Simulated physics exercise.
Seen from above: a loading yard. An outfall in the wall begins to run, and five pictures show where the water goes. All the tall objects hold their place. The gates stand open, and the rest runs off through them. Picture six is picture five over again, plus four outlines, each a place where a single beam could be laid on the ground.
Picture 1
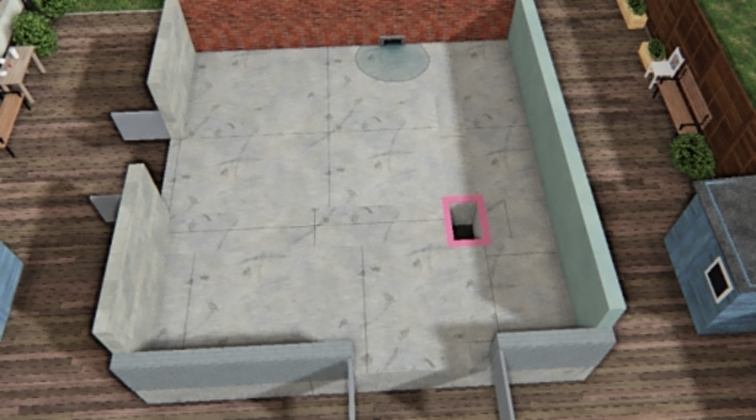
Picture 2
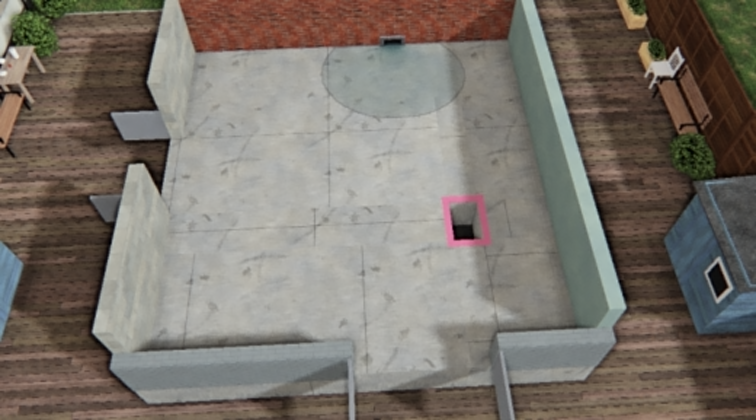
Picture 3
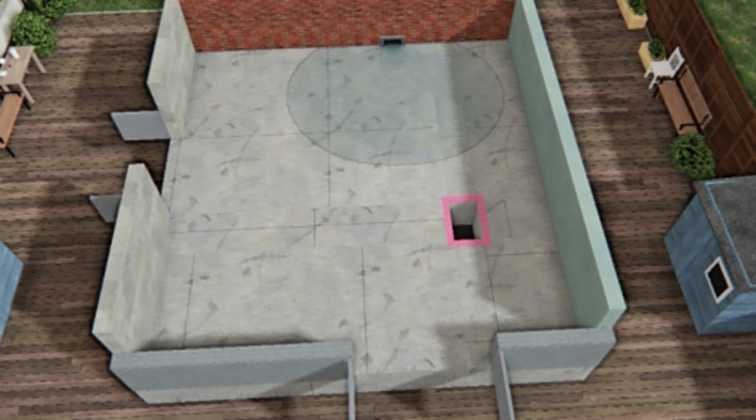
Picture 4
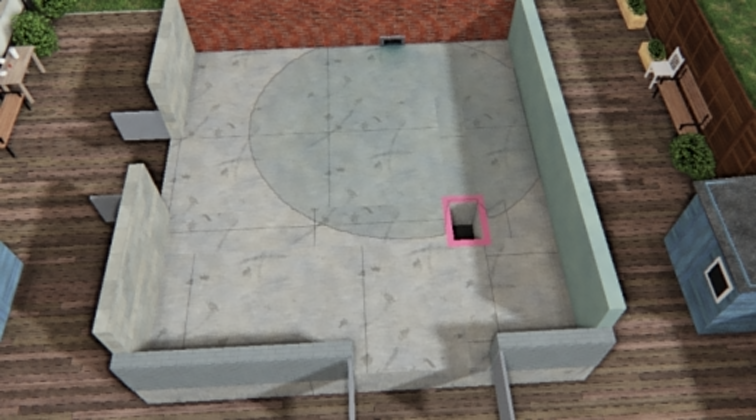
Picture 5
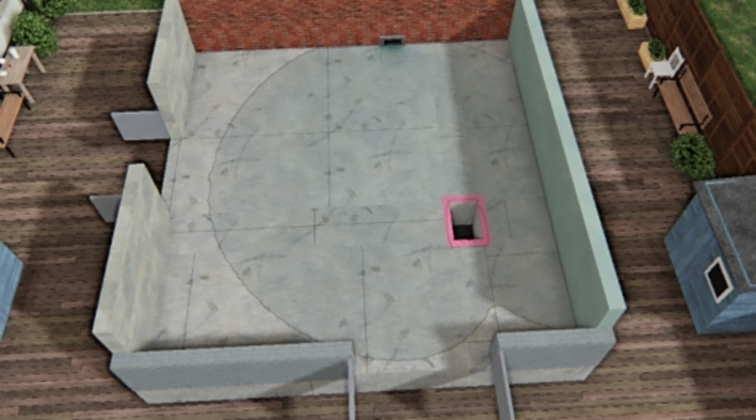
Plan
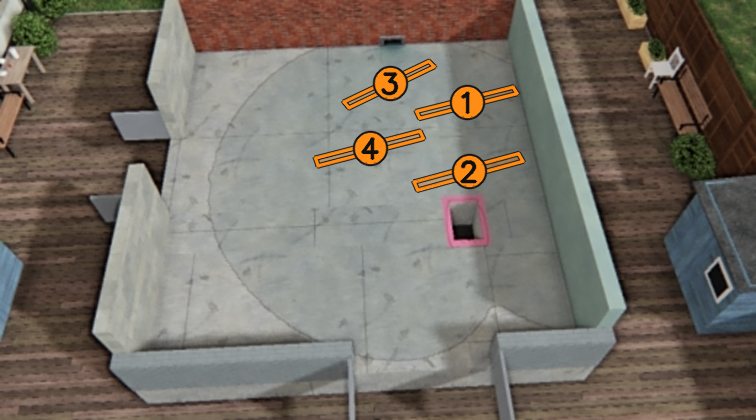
Water spread in a widening round sheet from a small outlet by the brick wall, crossing the pale walled yard until it surrounded the pink-edged square drain and covered most of the floor.
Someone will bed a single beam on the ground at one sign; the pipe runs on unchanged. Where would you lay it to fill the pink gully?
Take 4.
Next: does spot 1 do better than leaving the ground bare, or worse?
It is worse.
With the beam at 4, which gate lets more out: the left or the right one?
More leaves on the right.
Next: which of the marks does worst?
The answer is 2.
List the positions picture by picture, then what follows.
Outfall at (392, 41); pink gully at (466, 220); open gate at (422, 357); open gate at (177, 174); water covers 3 % of the ground and shows as far out as (372, 75); pink gully still dry.
Water covers 11 % of the ground and shows as far out as (403, 115); pink gully still dry.
Water covers 24 % of the ground and shows as far out as (356, 159); pink gully still dry.
Water covers 44 % of the ground and shows as far out as (372, 234); pink gully taking water.
Water covers 71 % of the ground and shows as far out as (553, 304); pink gully taking water.
On the marked copy, 1 from (418, 114) to (515, 90); 2 from (415, 186) to (520, 157); 3 from (346, 104) to (431, 64); 4 from (316, 161) to (421, 134).
Choosing 1, about 7 % of the stream runs into the pink gully, about 86 % out by the gates.
Choosing 2, about 3 % of the stream runs into the pink gully, about 91 % out by the gates.
Choosing 3, about 10 % of the stream runs into the pink gully, about 88 % out by the gates.
Choosing 4, about 15 % of the stream runs into the pink gully, about 83 % out by the gates.
